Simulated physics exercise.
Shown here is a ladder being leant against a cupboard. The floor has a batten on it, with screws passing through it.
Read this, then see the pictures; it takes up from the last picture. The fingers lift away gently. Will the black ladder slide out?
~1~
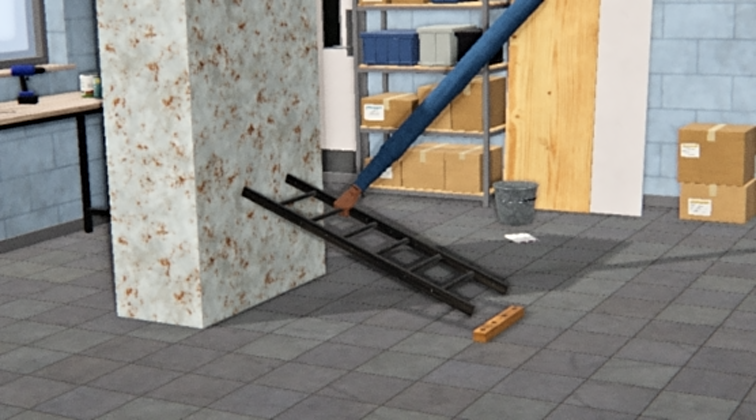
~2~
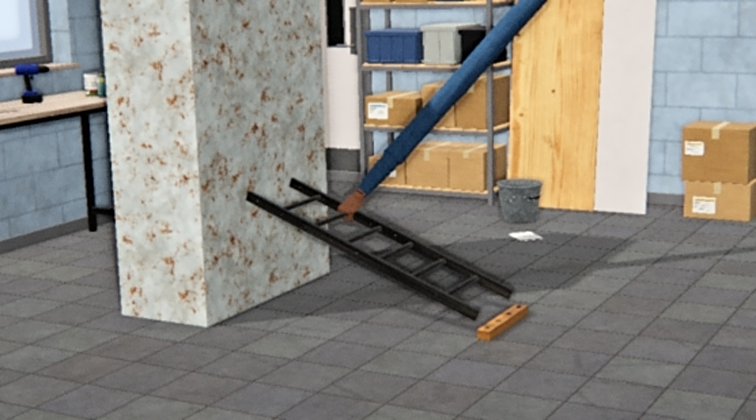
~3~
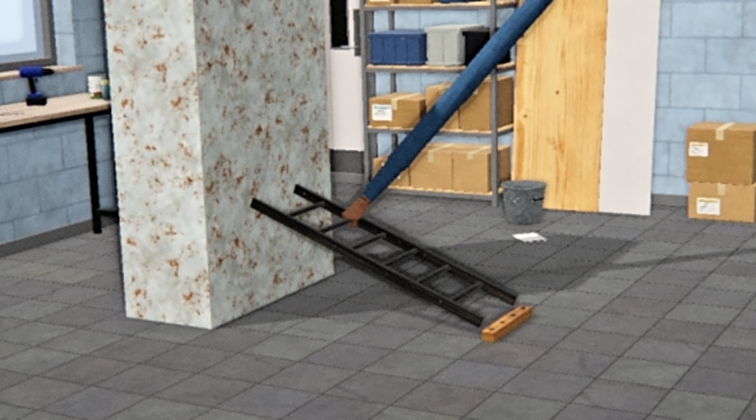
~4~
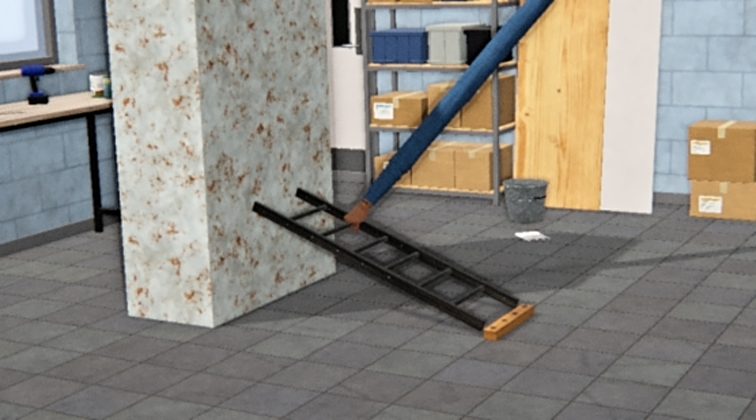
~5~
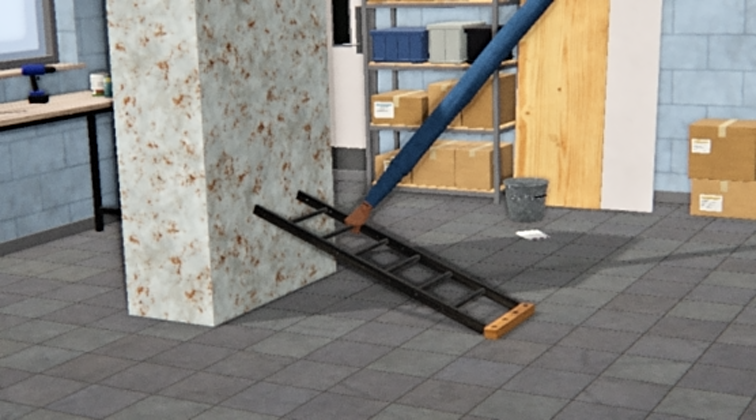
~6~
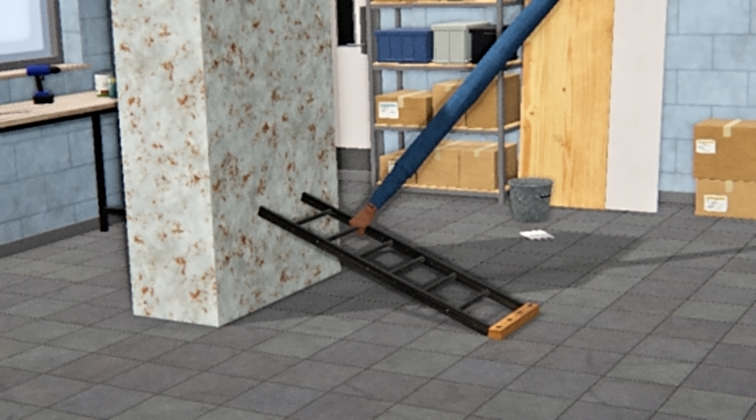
No, it holds.
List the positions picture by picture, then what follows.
In the first frame, still on the way; black ladder (373, 240); batten (499, 324).
In the second frame, still on the way; black ladder (378, 244); batten (504, 322).
In the third frame, still on the way; black ladder (382, 251); batten (508, 323).
In the fourth frame, still on the way; black ladder (384, 254); batten (510, 322).
In the fifth frame, still on the way; black ladder (384, 257); batten (510, 321).
In the sixth frame, in place, still held; black ladder (389, 259); batten (515, 321).
Then, 0.10 s on from there, black ladder moving near (389, 261).
Then, 0.30 s on from there, black ladder at rest near (390, 261).
In the end, the black ladder stays up, near (390, 262).
